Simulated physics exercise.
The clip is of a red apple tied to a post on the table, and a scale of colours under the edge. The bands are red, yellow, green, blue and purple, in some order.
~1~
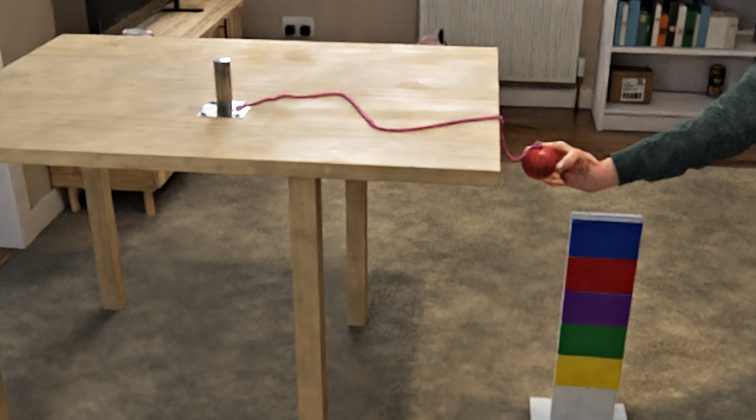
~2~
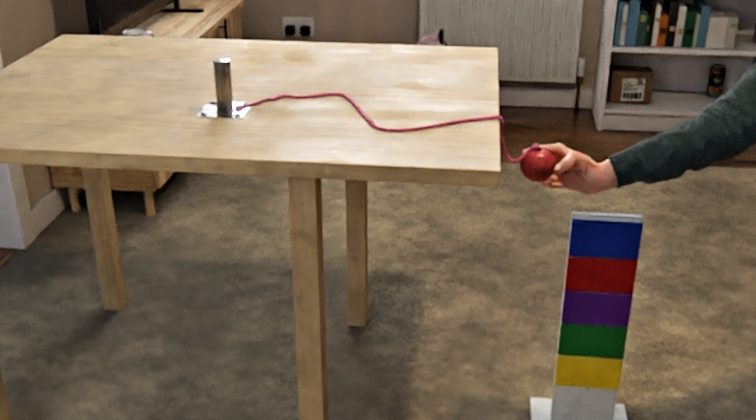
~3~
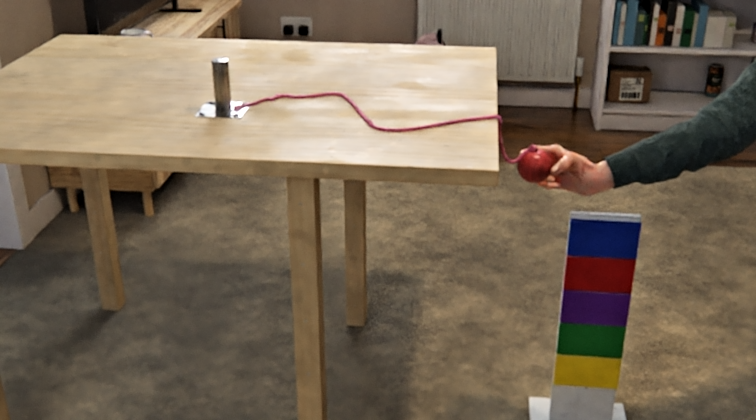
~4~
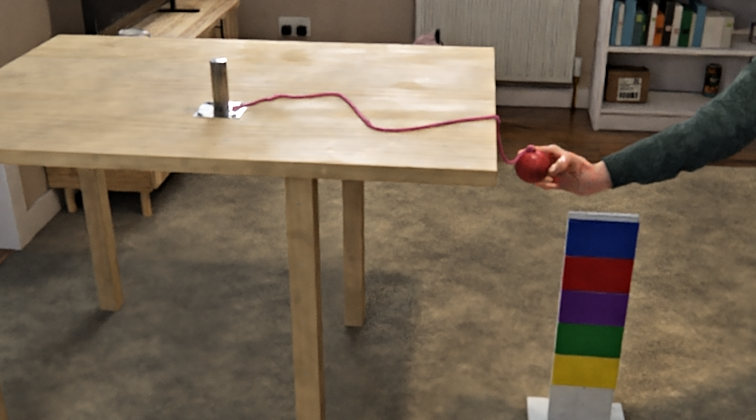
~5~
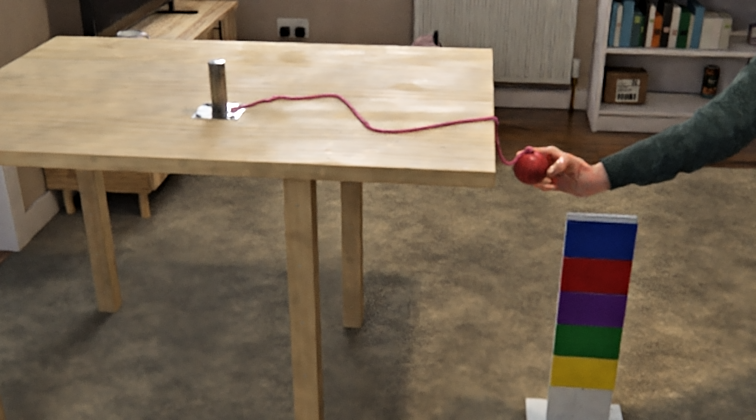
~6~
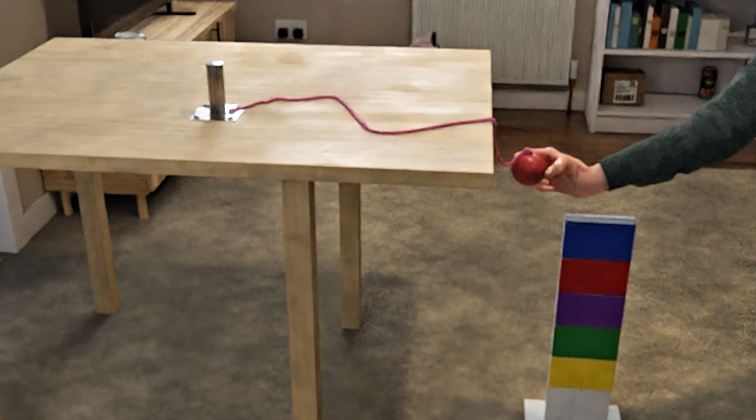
The clip opens with a hand holding a round red object just off the right edge of a wooden table, tied by a slack reddish cord to a metal post, near an upright scale of coloured bands. Very little moves; the hand and object edge slightly left and down, still gripped.
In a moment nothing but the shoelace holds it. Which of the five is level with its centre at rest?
The shoelace holds its middle at purple.
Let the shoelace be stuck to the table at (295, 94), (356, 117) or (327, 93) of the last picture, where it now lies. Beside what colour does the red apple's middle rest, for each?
It would be red; blue; red.
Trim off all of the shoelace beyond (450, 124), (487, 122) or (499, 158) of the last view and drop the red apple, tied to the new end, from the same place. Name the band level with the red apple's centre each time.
One after the other, above them all; blue; red.
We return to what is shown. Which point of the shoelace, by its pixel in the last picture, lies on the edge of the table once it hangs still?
That spot is around (386, 133).
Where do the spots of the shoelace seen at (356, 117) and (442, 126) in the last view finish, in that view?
Near (436, 110) and (493, 168).
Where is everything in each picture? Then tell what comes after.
In the first picture, red apple (540, 162); blue (605, 241); red (601, 276); purple (596, 310); green (592, 342); yellow (588, 373).
In the second picture, red apple (538, 165); shoelace through (270, 99) (325, 95) (363, 114) (419, 129) (492, 118).
In the third picture, red apple (535, 166).
In the fourth picture, red apple (532, 166); shoelace through (266, 99) (322, 95) (360, 114) (416, 128) (488, 118).
In the fifth picture, red apple (531, 168).
In the sixth picture, red apple (529, 169); shoelace through (263, 102) (318, 97) (356, 117) (412, 131) (485, 120).
Soon after, apple near (448, 275); level with red.
Then, apple near (499, 298); level with purple.
At rest, apple near (487, 296); level with purple. At purple.
